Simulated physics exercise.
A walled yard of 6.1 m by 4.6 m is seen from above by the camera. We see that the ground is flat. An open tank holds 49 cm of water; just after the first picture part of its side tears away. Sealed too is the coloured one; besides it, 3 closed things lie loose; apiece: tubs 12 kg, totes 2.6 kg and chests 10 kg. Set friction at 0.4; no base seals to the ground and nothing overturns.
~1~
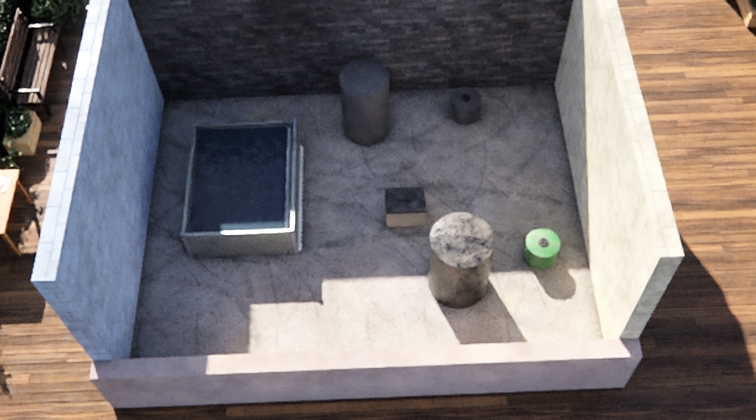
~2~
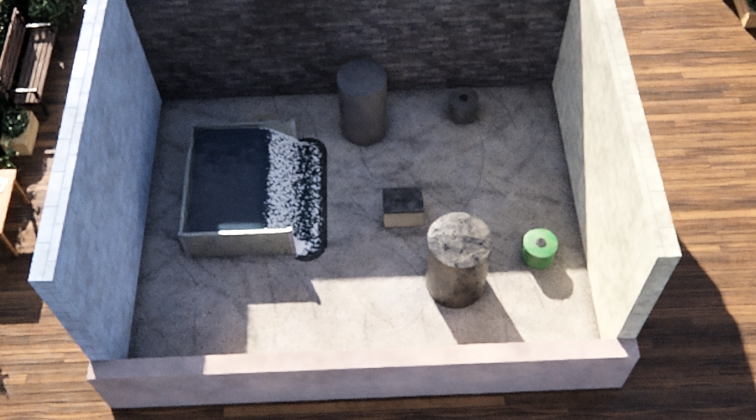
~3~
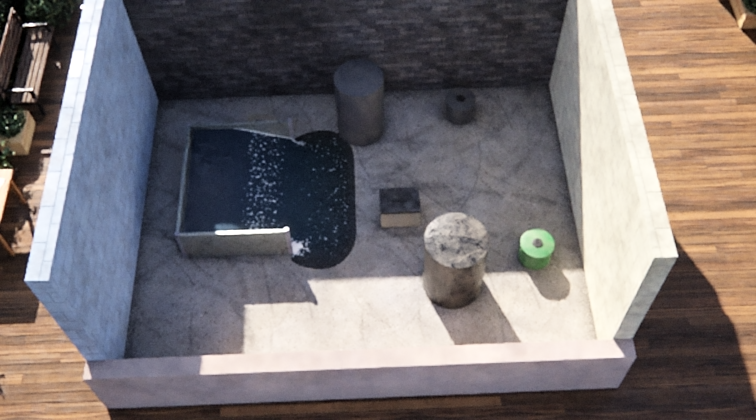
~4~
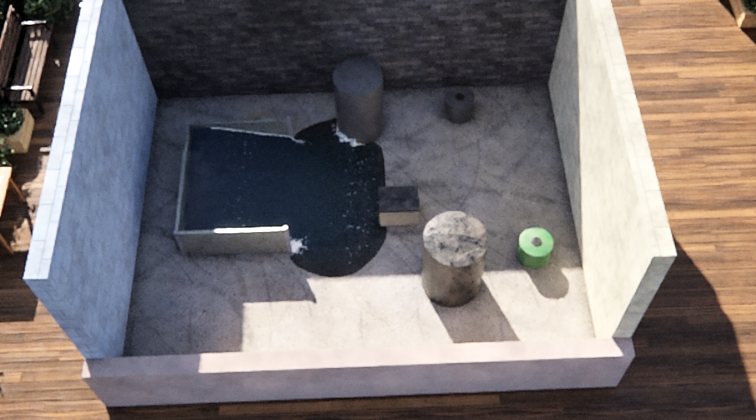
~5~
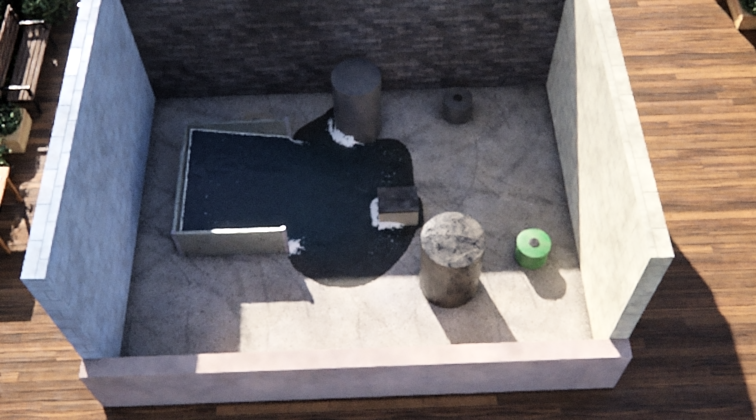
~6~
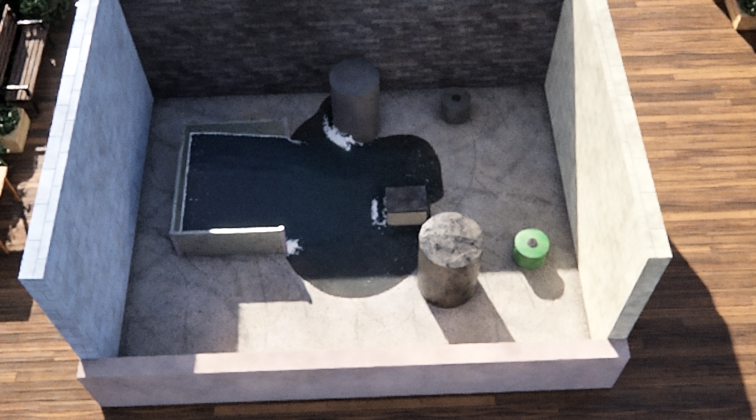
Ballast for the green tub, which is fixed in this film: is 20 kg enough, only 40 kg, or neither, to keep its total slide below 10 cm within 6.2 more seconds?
Outcome: Only heavier passes.
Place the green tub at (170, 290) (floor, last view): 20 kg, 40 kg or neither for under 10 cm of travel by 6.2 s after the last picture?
Either load holds.
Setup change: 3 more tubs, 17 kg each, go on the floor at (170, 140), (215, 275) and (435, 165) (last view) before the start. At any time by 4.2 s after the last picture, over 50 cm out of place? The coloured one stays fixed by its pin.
One after another they come out within the mark, within the mark, beyond the mark.
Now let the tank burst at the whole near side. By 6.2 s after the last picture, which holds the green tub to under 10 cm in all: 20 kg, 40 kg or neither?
Note: Low mass sufficient.
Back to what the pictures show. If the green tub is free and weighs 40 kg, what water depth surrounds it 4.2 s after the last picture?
Depth: Approx. 6 cm.
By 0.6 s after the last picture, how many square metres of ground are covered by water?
Wet: Near 13 m2.
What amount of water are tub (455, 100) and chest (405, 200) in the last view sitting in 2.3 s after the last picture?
I'd estimate 6 cm for the first and 15 cm for the second.
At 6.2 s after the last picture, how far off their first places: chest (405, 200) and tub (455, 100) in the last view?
Taking them in order, that's 200 centimetres and 60 centimetres.
Then, 0.6 s after the last picture the green tub would be 0 cm from its start with 20 kg and 0 cm from its start with 40 kg; 2 cm of water round it then.
Then, 2.3 s after the last picture the green tub would be 59 cm from its start with 20 kg and 1 cm from its start with 40 kg; 8 cm of water round it then.
Then, 4.2 s after the last picture the green tub would be 86 cm from its start with 20 kg and 1 cm from its start with 40 kg; 6 cm of water round it then.
Then, 6.2 s after the last picture the green tub would be 86 cm from its start with 20 kg and 1 cm from its start with 40 kg; 7 cm of water round it then.
